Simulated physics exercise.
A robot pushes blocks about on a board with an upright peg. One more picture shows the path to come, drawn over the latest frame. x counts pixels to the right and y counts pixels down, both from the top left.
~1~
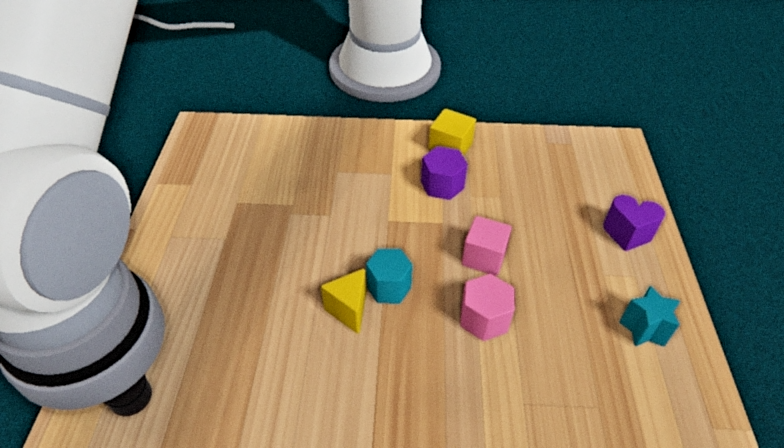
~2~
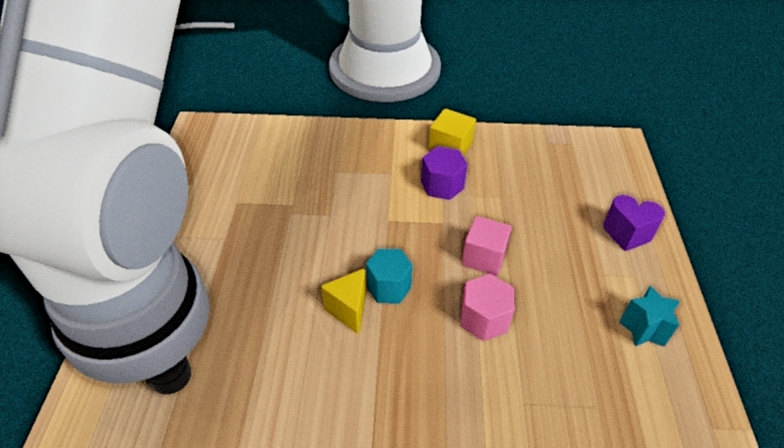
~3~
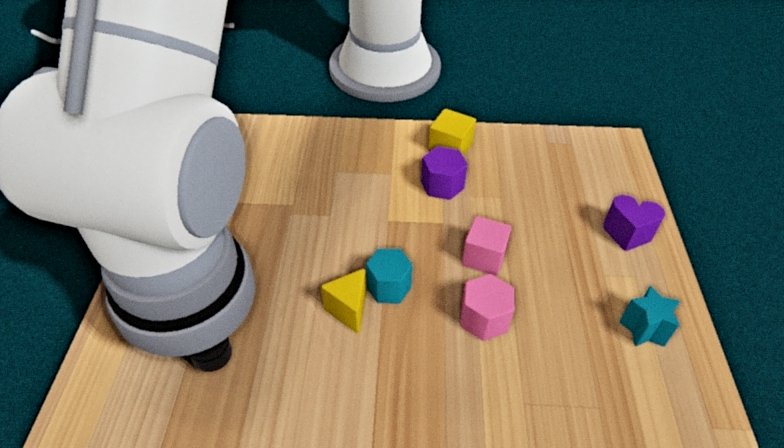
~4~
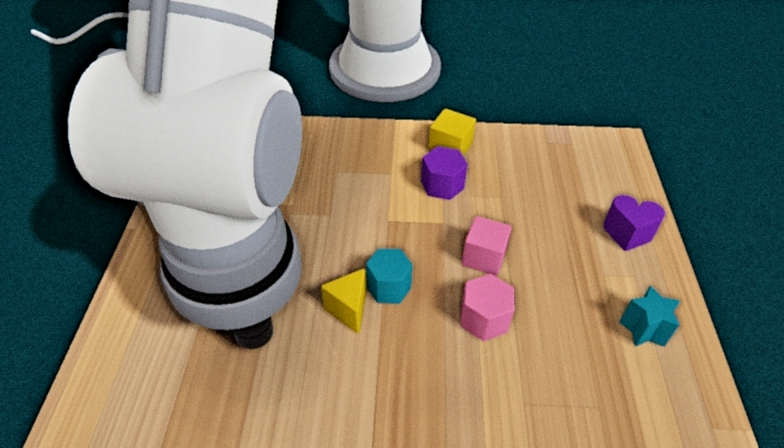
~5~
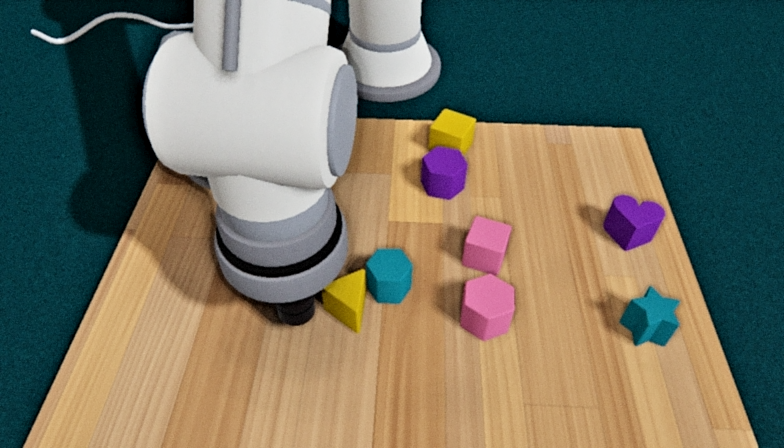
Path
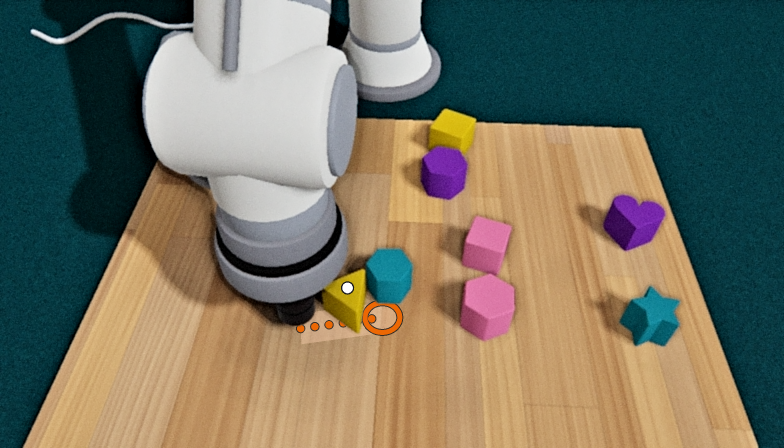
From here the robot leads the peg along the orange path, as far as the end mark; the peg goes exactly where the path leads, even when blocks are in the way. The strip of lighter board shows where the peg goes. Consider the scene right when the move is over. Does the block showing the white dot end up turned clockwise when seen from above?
The answer is no.
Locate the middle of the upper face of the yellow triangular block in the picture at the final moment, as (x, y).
The answer is (378, 267).
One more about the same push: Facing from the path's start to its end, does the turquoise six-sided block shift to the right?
Going by the path, no.
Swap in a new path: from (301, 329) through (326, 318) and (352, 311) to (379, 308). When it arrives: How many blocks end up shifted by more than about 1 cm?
It moves two blocks.
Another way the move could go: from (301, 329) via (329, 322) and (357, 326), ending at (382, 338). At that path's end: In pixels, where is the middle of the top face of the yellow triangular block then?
Final place: (373, 275).
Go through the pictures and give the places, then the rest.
The first picture shows peg's lower end at (132, 398); yellow triangular block at (348, 288); turquoise six-sided block at (389, 264); pink six-sided block at (490, 295).
The second picture shows peg at (172, 377); blocks still.
The third picture shows peg at (213, 356); blocks still.
The fourth picture shows peg at (255, 334); blocks still.
The fifth picture shows peg at (297, 312); yellow triangular block at (348, 288); turquoise six-sided block at (389, 264); pink six-sided block at (490, 295).
Drawn move, straight from (301, 329) to (382, 317); the dot is on the yellow triangular block.
What follows on the original path. Halfway along, peg at (341, 306); yellow triangular block at (366, 278), turned 20° anticlockwise; turquoise six-sided block at (395, 257), turned 20° clockwise.
At the end, peg at (382, 300); yellow triangular block at (378, 267), turned 50° anticlockwise; turquoise six-sided block at (404, 249), turned 35° clockwise; pink six-sided block still.
